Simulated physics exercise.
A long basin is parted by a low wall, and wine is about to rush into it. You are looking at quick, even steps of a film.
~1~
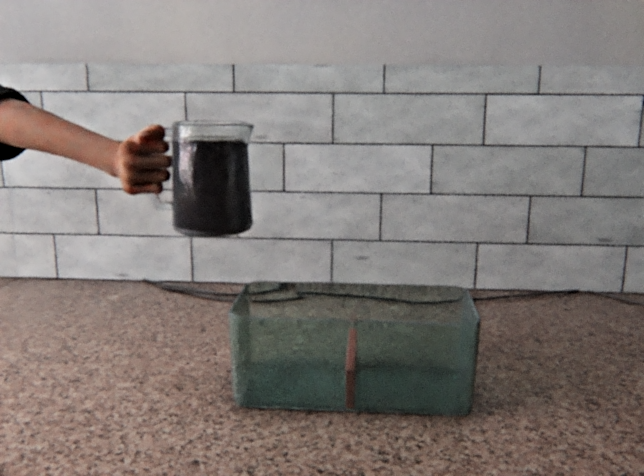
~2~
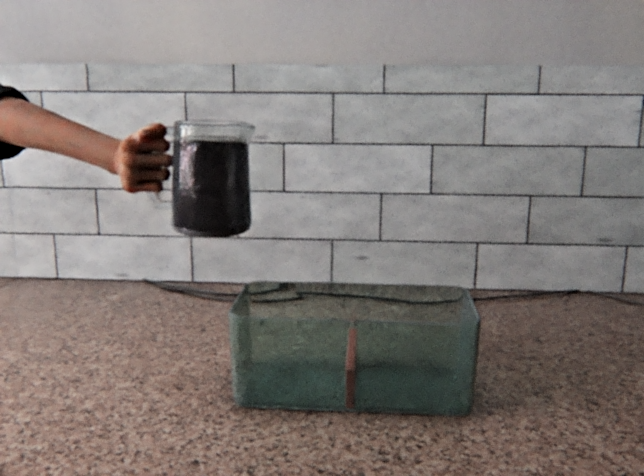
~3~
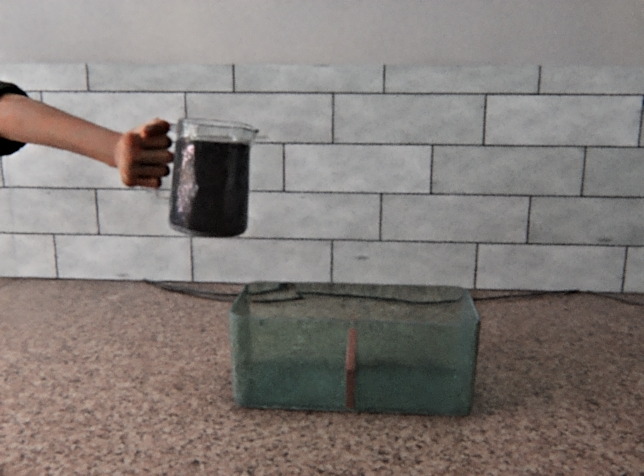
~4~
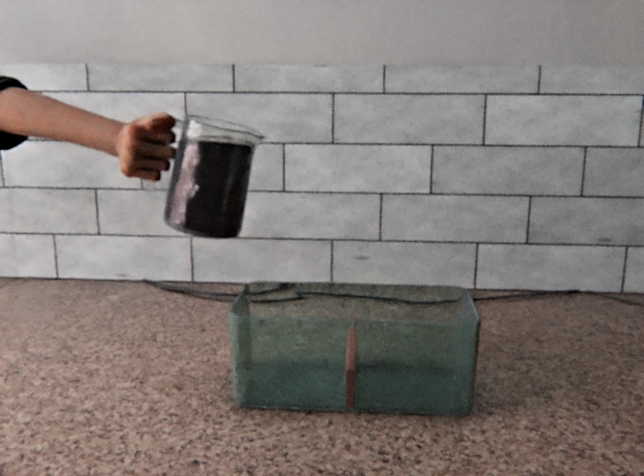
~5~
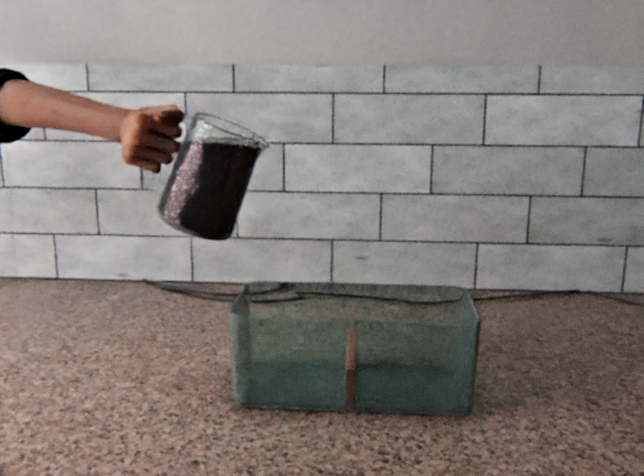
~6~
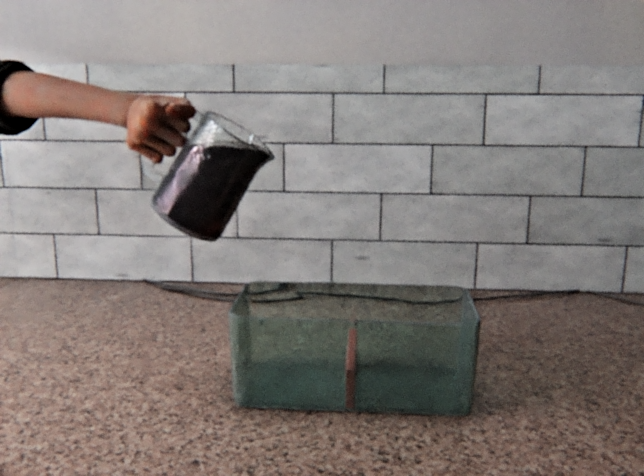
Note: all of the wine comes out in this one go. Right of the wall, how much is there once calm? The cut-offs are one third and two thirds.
Short answer, the right side fails to reach a third.
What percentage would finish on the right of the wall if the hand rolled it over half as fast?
Near 10 parts in a hundred.
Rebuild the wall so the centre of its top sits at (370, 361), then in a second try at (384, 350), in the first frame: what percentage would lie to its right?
Roughly 10 % and then 5 %.
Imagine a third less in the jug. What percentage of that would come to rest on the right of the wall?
5 in a hundred.
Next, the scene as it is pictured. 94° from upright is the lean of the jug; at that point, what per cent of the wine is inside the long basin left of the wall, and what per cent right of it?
About 5 % left and about 0 % right.
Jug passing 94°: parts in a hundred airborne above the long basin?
It's close to 20 percent.
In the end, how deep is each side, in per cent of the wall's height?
Left side roughly 60, right side roughly 0.
A moment on, the jug is tipped on its side and 72 per cent is still to pour, 7 is left of the wall and 0 right of it.
Next, the jug is tipped right over and 27 per cent is still to pour, 48 is left of the wall and 0 right of it.
Then the jug is tipped right over and 7 per cent is still to pour, 76 is left of the wall and 2 right of it.
Later the jug is tipped right over and 1 per cent is still to pour, 87 is left of the wall and 3 right of it.
In the end 88 per cent lies left of the wall, 5 right of it and 7 outside.
